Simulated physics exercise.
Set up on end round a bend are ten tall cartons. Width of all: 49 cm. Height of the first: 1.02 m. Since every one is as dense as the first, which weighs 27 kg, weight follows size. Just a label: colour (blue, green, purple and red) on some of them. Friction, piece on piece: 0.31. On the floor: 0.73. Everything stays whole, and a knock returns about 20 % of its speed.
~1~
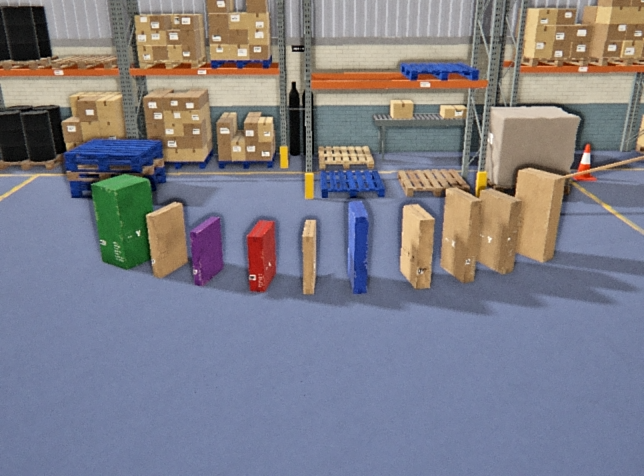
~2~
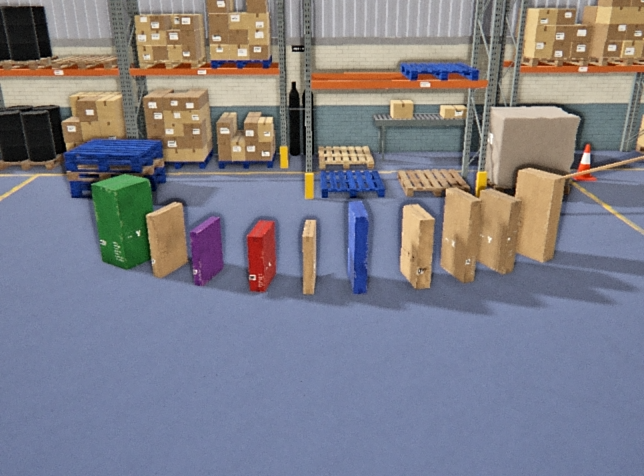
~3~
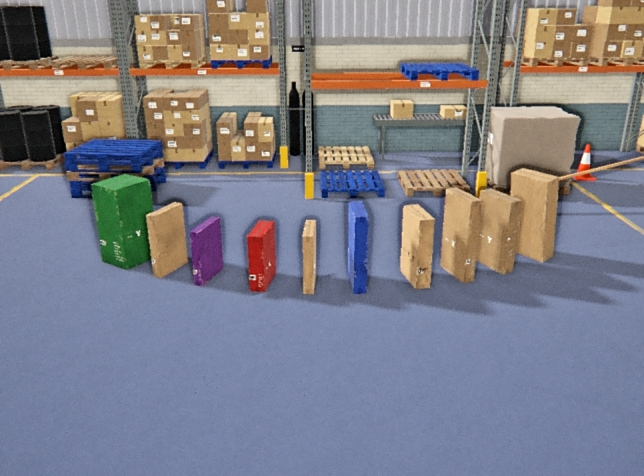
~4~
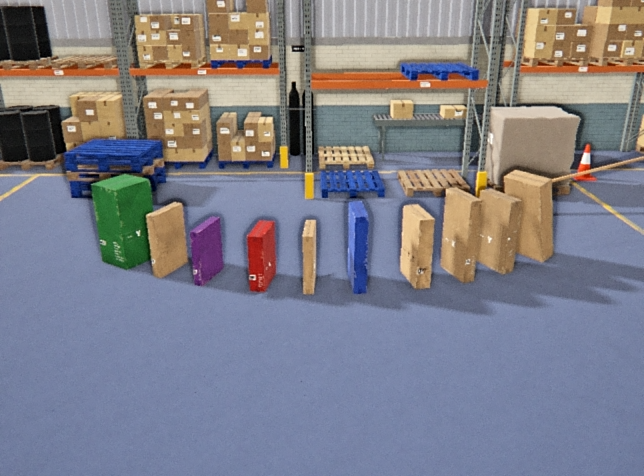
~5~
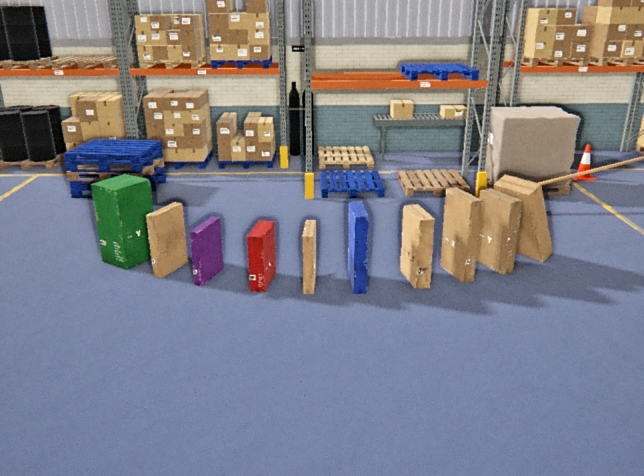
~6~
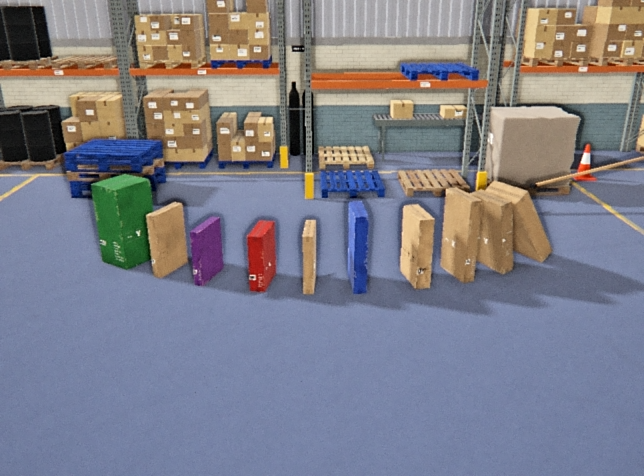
The clip opens on a curved row of ten upright cartons on a blue warehouse floor, with green, purple, red and blue ones among the brown. A pole reaches in from the right and pushes the rightmost carton, which tilts left until it leans against its neighbour, while the cartons farther left stay upright.
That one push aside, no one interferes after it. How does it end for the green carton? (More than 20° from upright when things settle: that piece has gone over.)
The green carton stays up.
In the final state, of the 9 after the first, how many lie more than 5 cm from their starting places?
The count is 8.
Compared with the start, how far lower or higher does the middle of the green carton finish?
0 cm lower.
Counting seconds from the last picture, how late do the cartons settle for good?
That happens at roughly 1.5 seconds.
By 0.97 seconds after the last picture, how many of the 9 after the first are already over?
The count by then is 5.
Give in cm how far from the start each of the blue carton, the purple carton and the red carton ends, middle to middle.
Here blue ends up 60 centimetres away, purple 30 centimetres and red 40 centimetres.
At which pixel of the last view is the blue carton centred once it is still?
I'd point at about (312, 272).
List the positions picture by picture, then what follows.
In the first picture (places mark the middle of the side facing us), pole end 12 cm from the first carton; green carton (139, 225); purple carton (212, 252); blue carton (361, 256); the rest undisturbed.
Pole end 10 mm from the first carton; green carton (139, 225), in the second picture.
Pole end pushing; green carton (139, 225); the rest undisturbed, in the third picture.
Pole end pushing; green carton (139, 225); the rest undisturbed, in the fourth picture.
Pole end stopped; green carton (139, 225); the rest undisturbed, in the fifth picture.
Pole end (536, 186) stopped; green carton (139, 225); purple carton (212, 252); blue carton (361, 256); steepest lean 10°, the carton at (486, 234); one has shifted, in the sixth picture.
Then, 0.49 s after the last picture, 2 of the 9 other cartons over; green carton unmoved.
Then, 0.97 s after the last picture, 5 of the 9 other cartons over; green carton unmoved; blue carton leaning 60°.
At rest, 8 of the 9 other cartons over; green carton unmoved; red carton lying flat; blue carton leaning 75°. One left standing. As the last picture would show them, middles, green carton near (127, 221), red carton near (230, 267).
